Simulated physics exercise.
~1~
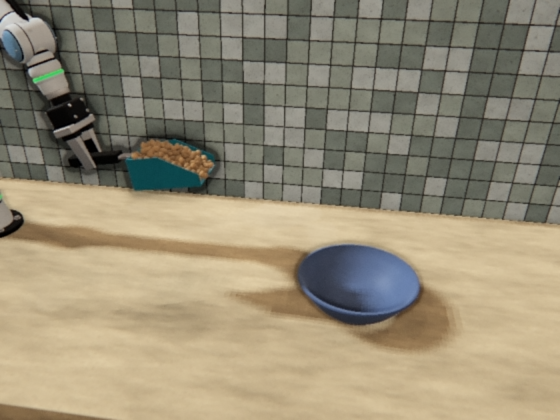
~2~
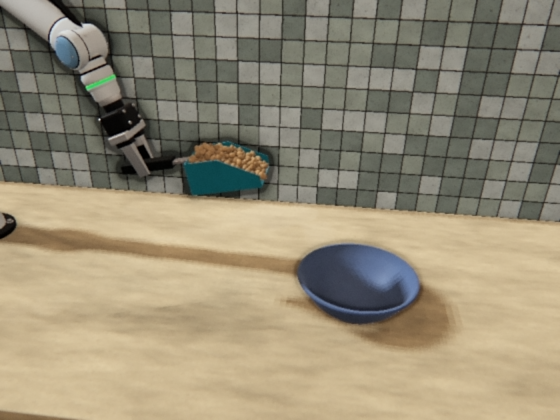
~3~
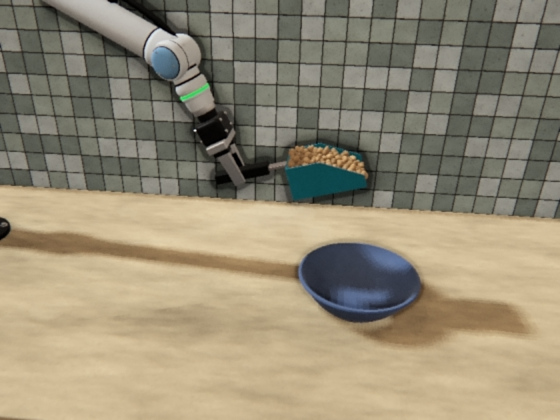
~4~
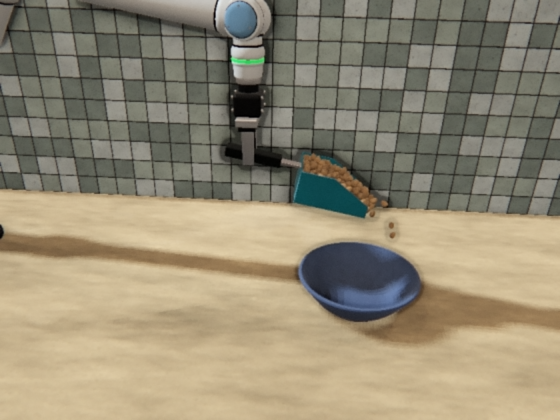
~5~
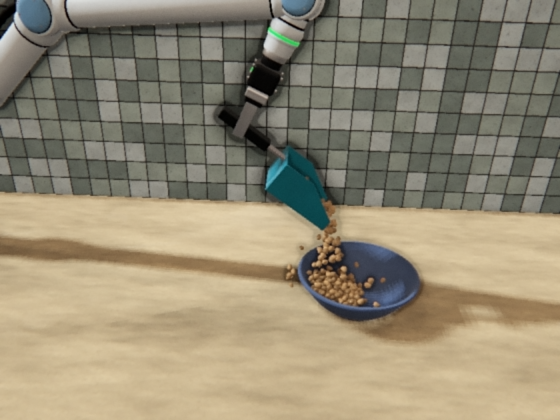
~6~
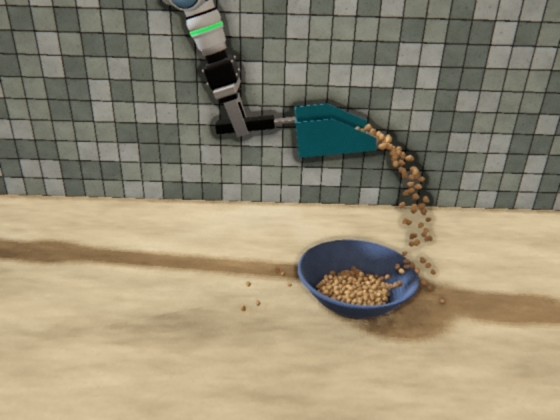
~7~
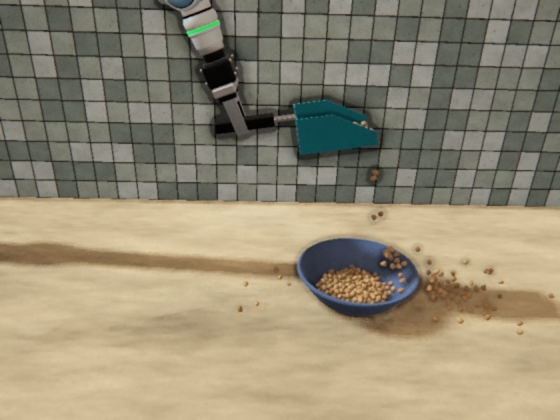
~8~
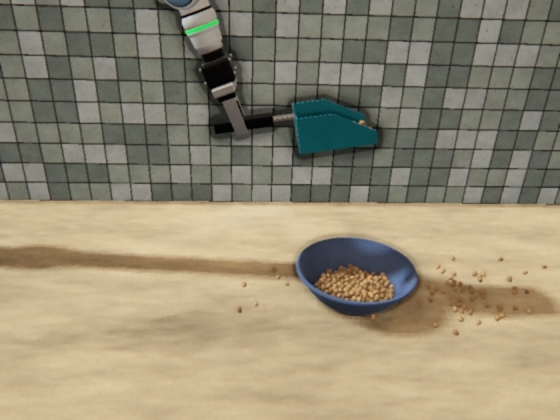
The footage shows a robot arm carrying a teal scoop heaped with dried beans rightward toward a blue bowl, tipping it forward to pour, then lifting and levelling it while beans still fall; most rest in the bowl, with some scattered on the table, mainly to the right.
